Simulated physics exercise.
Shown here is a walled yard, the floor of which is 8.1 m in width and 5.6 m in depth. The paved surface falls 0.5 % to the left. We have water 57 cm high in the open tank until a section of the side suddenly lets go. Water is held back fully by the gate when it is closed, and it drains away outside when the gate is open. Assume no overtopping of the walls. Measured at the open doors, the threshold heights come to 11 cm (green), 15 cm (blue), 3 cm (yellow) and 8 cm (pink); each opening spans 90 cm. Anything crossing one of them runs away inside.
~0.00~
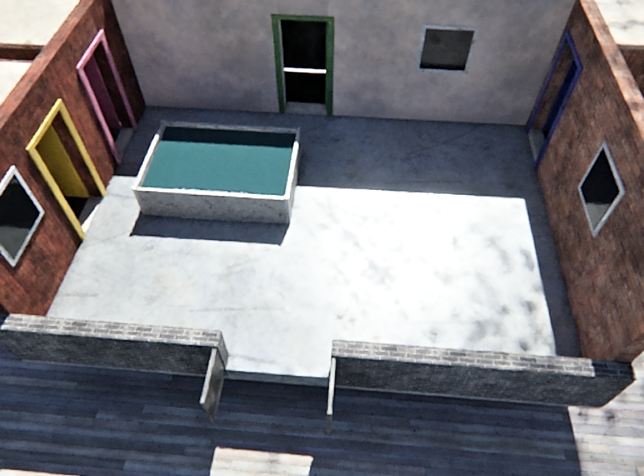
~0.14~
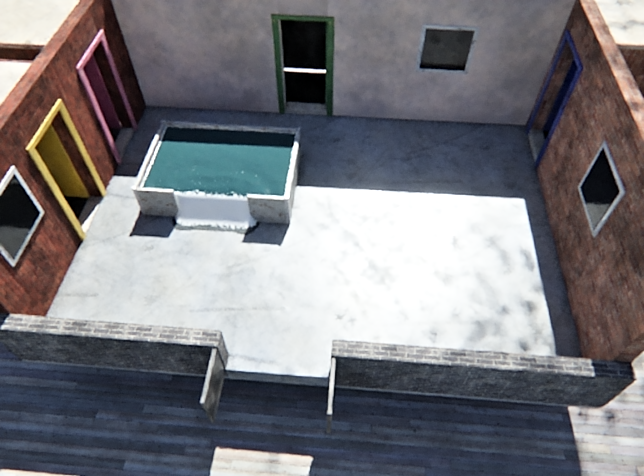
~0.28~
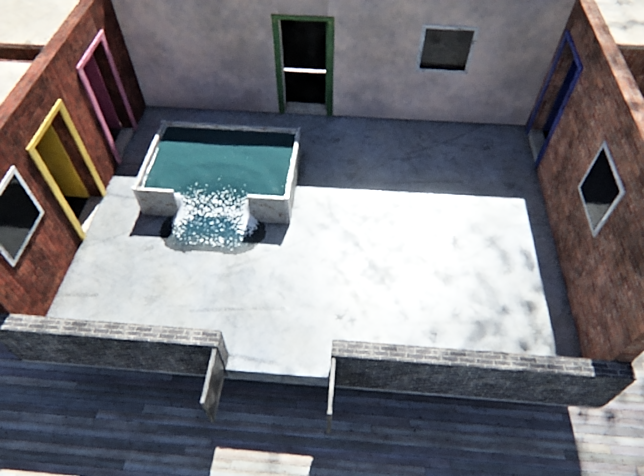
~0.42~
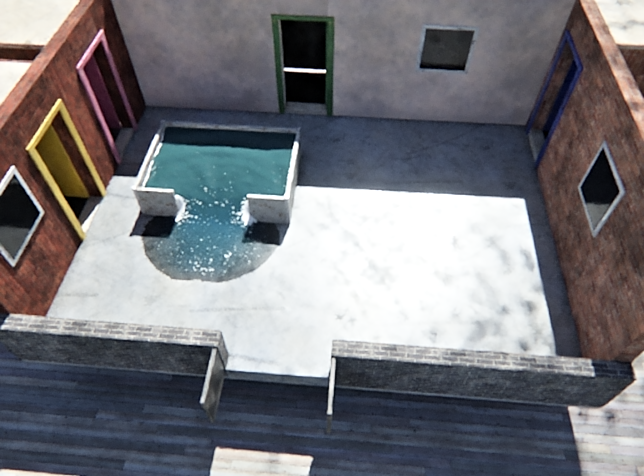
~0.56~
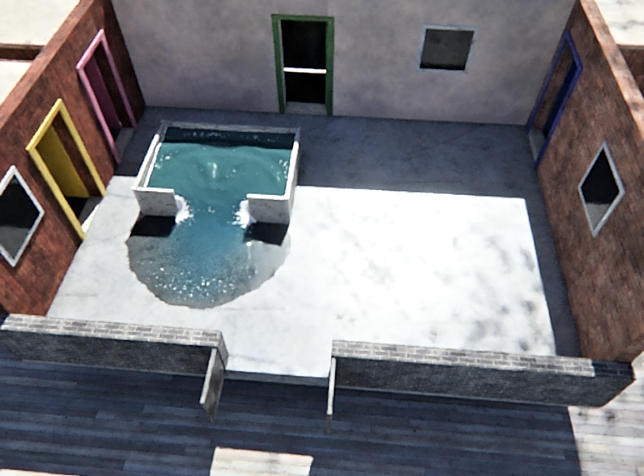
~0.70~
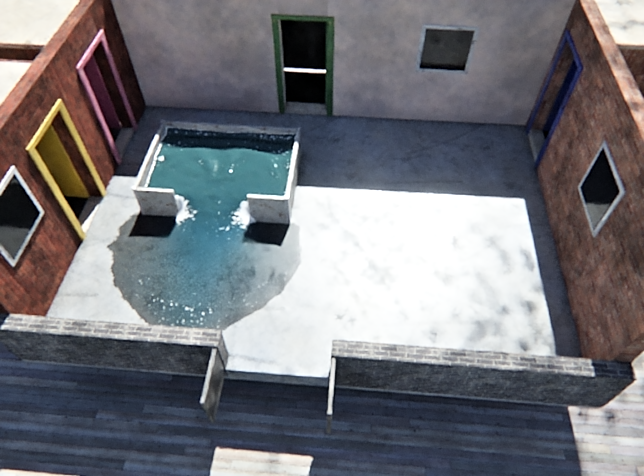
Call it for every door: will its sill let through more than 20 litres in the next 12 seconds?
Green door - it will not, blue door - it will not, yellow door - it will, pink door - it will not.
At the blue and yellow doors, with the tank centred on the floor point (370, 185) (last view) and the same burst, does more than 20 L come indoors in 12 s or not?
Blue: Within limit; yellow: Within limit.
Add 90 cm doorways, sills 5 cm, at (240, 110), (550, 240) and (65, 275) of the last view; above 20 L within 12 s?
So, in the order given, it's shy of the mark, then shy of the mark, then beyond the mark.
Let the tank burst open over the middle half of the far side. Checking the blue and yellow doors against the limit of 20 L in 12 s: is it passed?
For blue, too little; for yellow, too much.
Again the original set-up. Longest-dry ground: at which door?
It's the blue door.
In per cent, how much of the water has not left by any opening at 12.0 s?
74 %.
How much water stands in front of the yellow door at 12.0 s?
Some 5.0 centimetres of depth.
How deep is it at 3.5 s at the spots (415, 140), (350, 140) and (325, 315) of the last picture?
Approximately 0, 0 and 3 centimetres, going through them in turn.
After 1.4 s water covers 20 % of the floor and is deepest (30 cm) near (166, 349); green door not reached, blue door not reached, yellow door not reached, pink door not reached.
After 2.2 s water covers 25 % of the floor and is deepest (40 cm) near (49, 339); green door not reached, blue door not reached, yellow door 1 cm at the sill, 0 L in, pink door not reached.
After 3.5 s water covers 30 % of the floor and is deepest (24 cm) near (37, 339); green door not reached, blue door not reached, yellow door 6 cm at the sill, 2 L in, pink door not reached.
After 7.0 s water covers 60 % of the floor and is deepest (14 cm) near (137, 128); green door 2 cm at the sill, 0 L in, blue door not reached, yellow door 6 cm at the sill, 20 L in, pink door 7 cm at the sill, 0 L in.
After 12.0 s water covers 90 % of the floor and is deepest (8 cm) near (139, 122); green door 4 cm at the sill, 0 L in, blue door 2 cm at the sill, 0 L in, yellow door 5 cm at the sill, 36 L in, pink door 8 cm at the sill, 3 L in.
